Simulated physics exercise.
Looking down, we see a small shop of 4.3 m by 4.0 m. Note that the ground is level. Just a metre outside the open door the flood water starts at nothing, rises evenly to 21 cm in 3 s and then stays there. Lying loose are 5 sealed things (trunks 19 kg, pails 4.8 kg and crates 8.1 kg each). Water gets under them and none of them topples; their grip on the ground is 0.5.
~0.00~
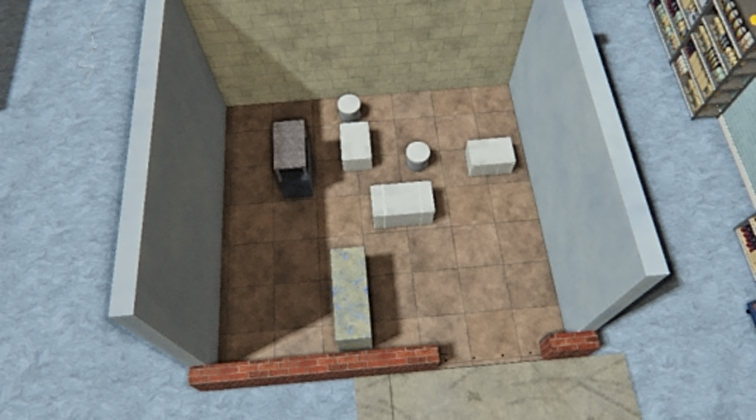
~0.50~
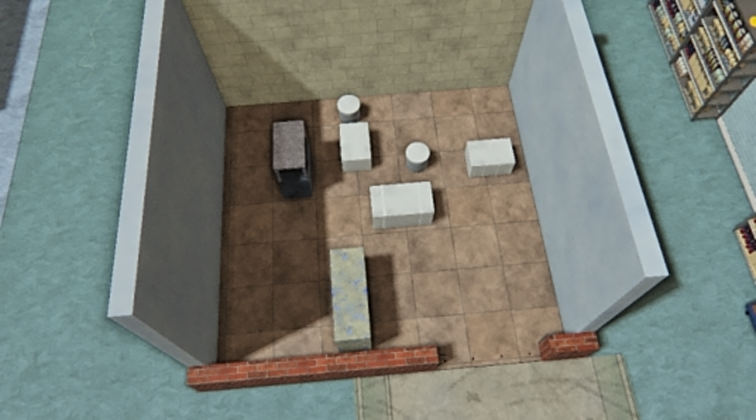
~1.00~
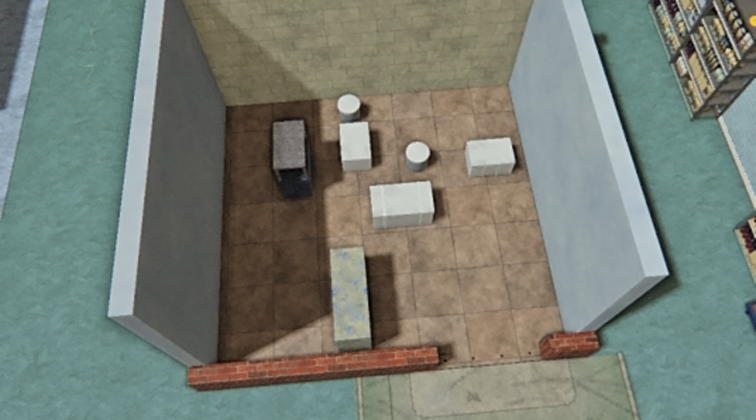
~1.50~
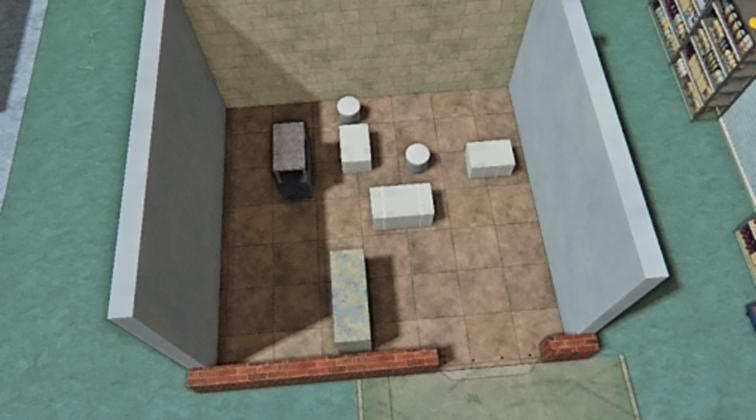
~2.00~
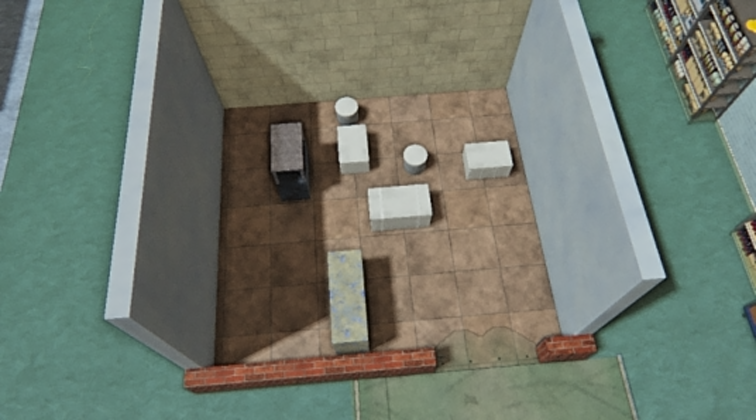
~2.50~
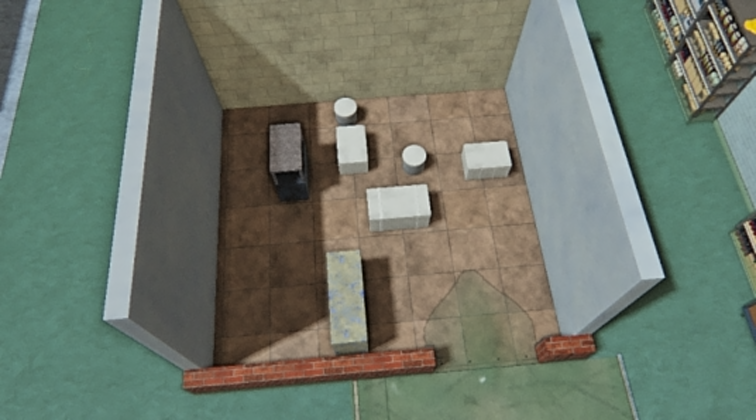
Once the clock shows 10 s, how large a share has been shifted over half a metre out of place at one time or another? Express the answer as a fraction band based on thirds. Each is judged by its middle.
The band is at least two thirds.
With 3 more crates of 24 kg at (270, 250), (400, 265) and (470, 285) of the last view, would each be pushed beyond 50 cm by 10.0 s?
Sequence: Below the line / above the line / above the line.
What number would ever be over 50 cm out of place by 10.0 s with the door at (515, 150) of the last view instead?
Then 4 of them would.
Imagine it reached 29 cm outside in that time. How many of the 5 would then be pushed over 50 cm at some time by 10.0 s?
5.
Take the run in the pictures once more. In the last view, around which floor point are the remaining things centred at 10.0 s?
The centre is close to (261, 168).
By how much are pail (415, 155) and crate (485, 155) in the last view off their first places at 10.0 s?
Respectively 250 and 350 centimetres.
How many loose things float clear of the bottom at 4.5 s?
At that moment it comes to 0.
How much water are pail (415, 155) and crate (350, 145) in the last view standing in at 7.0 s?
I'd estimate 7 cm for the first and 7 cm for the second.
After 3.5 s 0 of 5 are over 50 cm from their spots; 0 afloat.
After 4.5 s 0 of 5 are over 50 cm from their spots; 0 afloat.
After 7.0 s 4 of 5 are over 50 cm from their spots; 5 afloat.
After 10.0 s 5 of 5 are over 50 cm from their spots, and 5 have been at some point; 5 afloat.
